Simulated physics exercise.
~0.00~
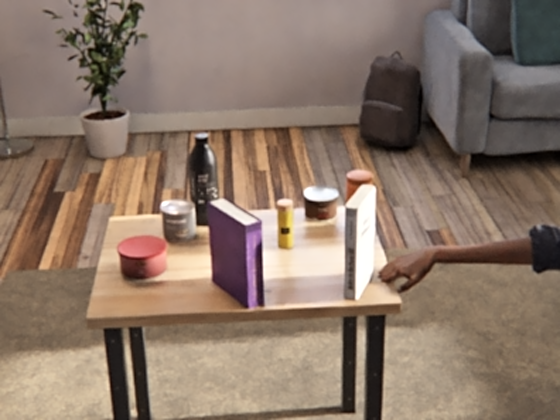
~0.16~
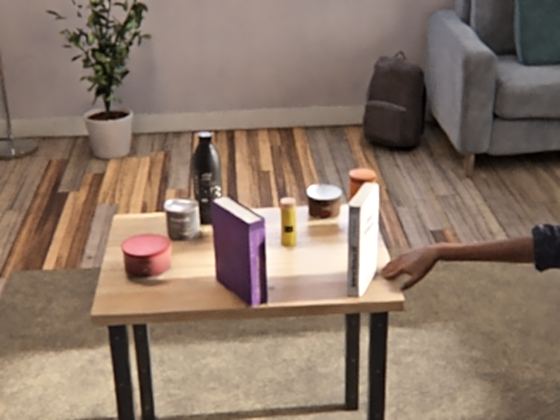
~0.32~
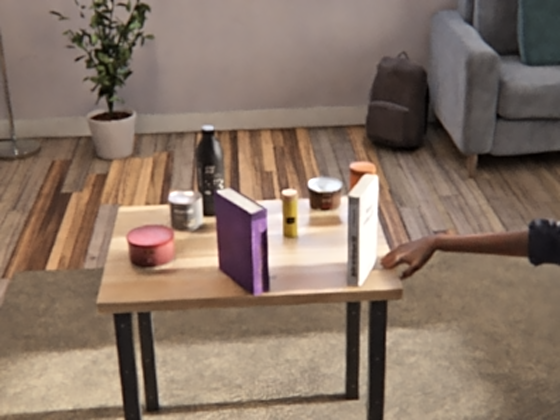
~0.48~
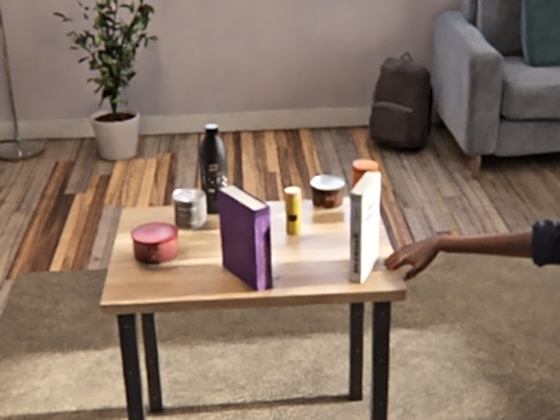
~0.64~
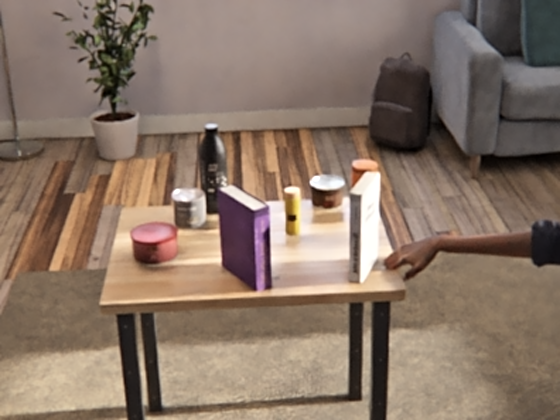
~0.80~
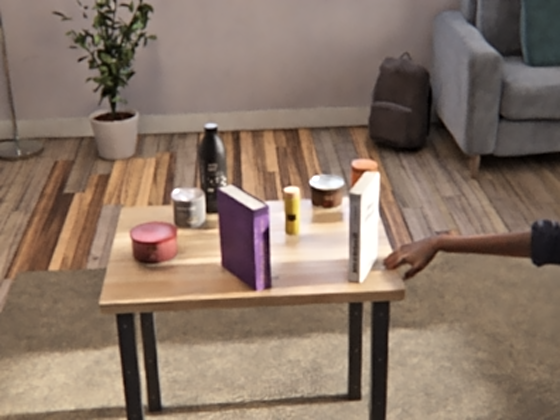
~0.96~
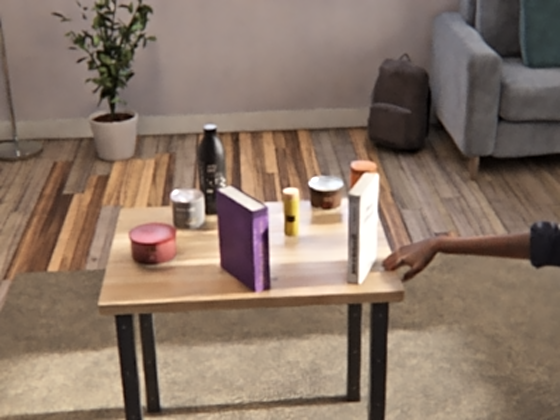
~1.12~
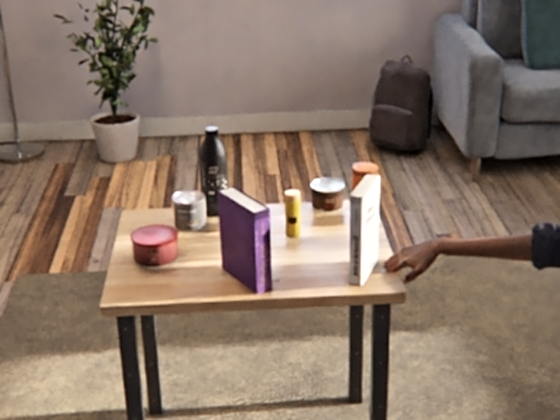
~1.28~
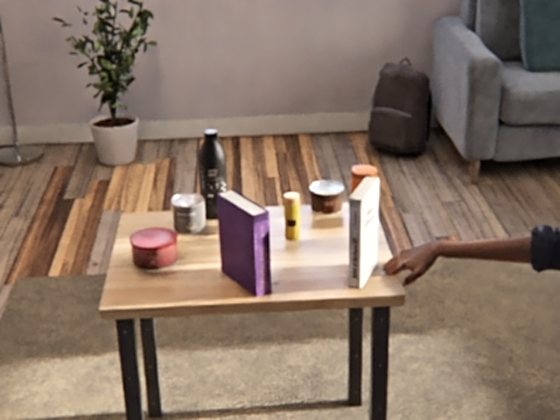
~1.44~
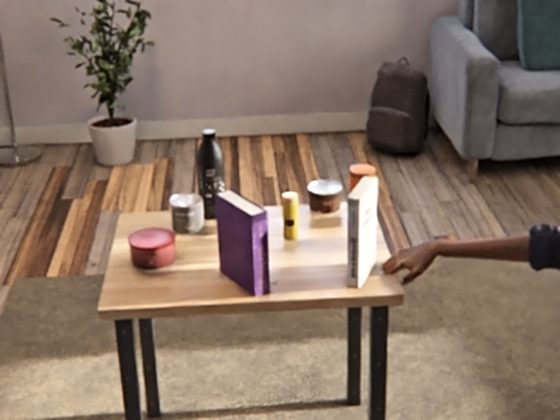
Hand resting against the right edge of a wooden side table as books, tubs and a black bottle stay standing in place.
